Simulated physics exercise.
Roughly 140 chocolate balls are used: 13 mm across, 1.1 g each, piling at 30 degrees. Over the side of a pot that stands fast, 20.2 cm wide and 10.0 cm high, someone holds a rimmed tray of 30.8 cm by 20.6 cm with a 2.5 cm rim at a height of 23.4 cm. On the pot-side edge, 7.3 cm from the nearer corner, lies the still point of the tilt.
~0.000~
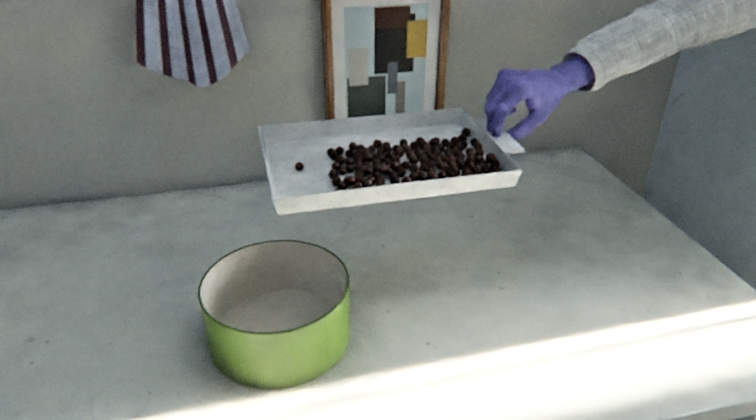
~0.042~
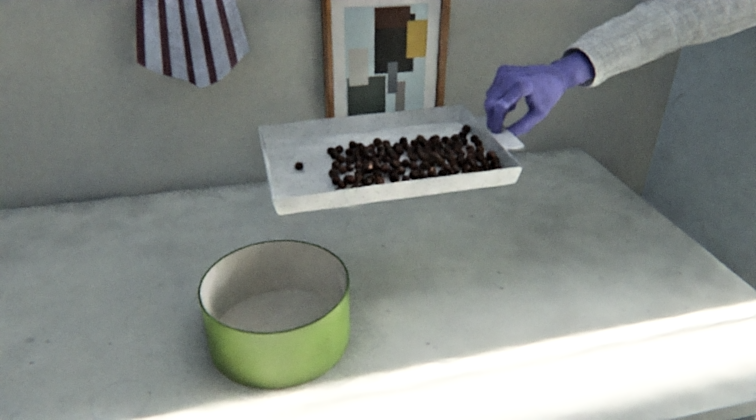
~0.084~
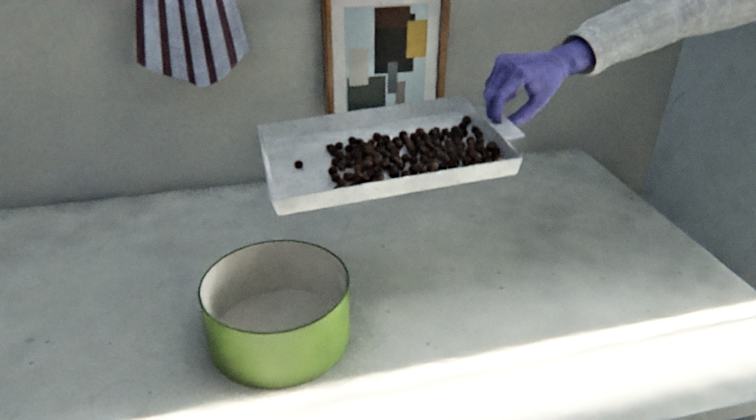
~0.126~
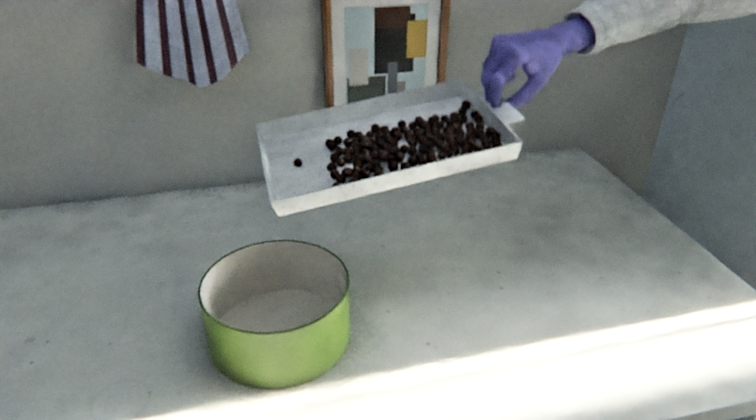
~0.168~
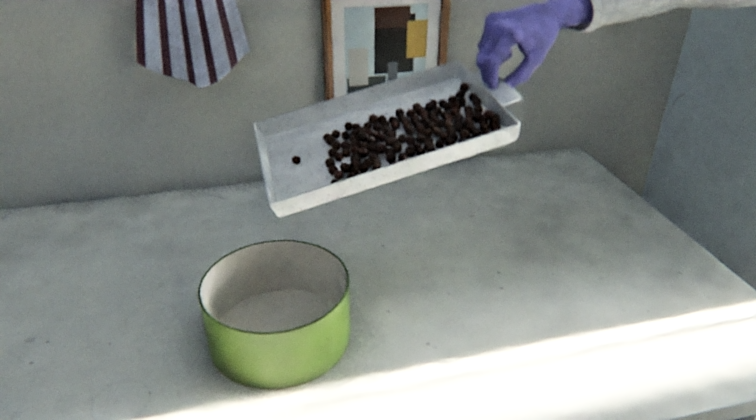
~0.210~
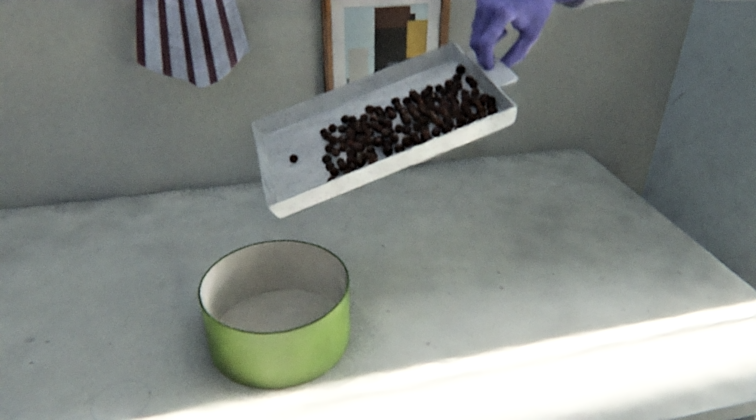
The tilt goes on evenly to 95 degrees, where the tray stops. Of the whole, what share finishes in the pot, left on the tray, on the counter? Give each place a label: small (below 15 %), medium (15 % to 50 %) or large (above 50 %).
Shares by place: Pot large, tray small, counter medium.
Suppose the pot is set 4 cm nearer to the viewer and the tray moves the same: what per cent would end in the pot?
Around 55 per cent.
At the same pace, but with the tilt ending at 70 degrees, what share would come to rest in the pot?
Around 35 per cent, then.
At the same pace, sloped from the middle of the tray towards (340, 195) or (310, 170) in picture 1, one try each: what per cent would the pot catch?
Roughly 95 per cent on the first try and 30 per cent on the second.
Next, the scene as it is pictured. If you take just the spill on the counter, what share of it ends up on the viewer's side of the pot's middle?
Roughly 60 per cent.
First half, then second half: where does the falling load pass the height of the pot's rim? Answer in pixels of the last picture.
First half close to (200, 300), second half close to (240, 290).
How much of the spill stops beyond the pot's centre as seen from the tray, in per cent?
Some 100 per cent.
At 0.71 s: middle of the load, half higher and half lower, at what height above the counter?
About 22 cm.
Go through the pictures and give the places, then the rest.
In the first frame, tray tilt 0 degrees, front corners at (277, 196) and (517, 169); middle of the pieces at (414, 160); pot at (275, 282).
In the second frame, tray tilt 1 degrees, front corners at (277, 196) and (517, 165); middle of the pieces at (414, 158).
In the third frame, tray tilt 4 degrees, front corners at (276, 197) and (517, 156), lowest corner left front; middle of the pieces at (413, 152).
In the fourth frame, tray tilt 8 degrees, front corners at (274, 199) and (517, 141), lowest corner left front; middle of the pieces at (412, 142).
In the fifth frame, tray tilt 14 degrees, front corners at (273, 201) and (515, 123), lowest corner left front; middle of the pieces at (410, 131).
In the sixth frame, tray tilt 19 degrees, front corners at (272, 203) and (511, 106), lowest corner left front; middle of the pieces at (406, 120); pot at (275, 282). The tray's pace is about 125 degrees a second.
Then, at 0.51 s, tilt 57 degrees; the tray holds 100 %, the pot 0 %.
After 0.71 s, tilt 82 degrees; the tray holds 55 %, the pot 0 %.
After 1.02 s, tilt 95 degrees; the tray holds 5 %, the pot 45 %.
At rest (1.9 s), pot 60 %, tray 0 %, counter 40 %.
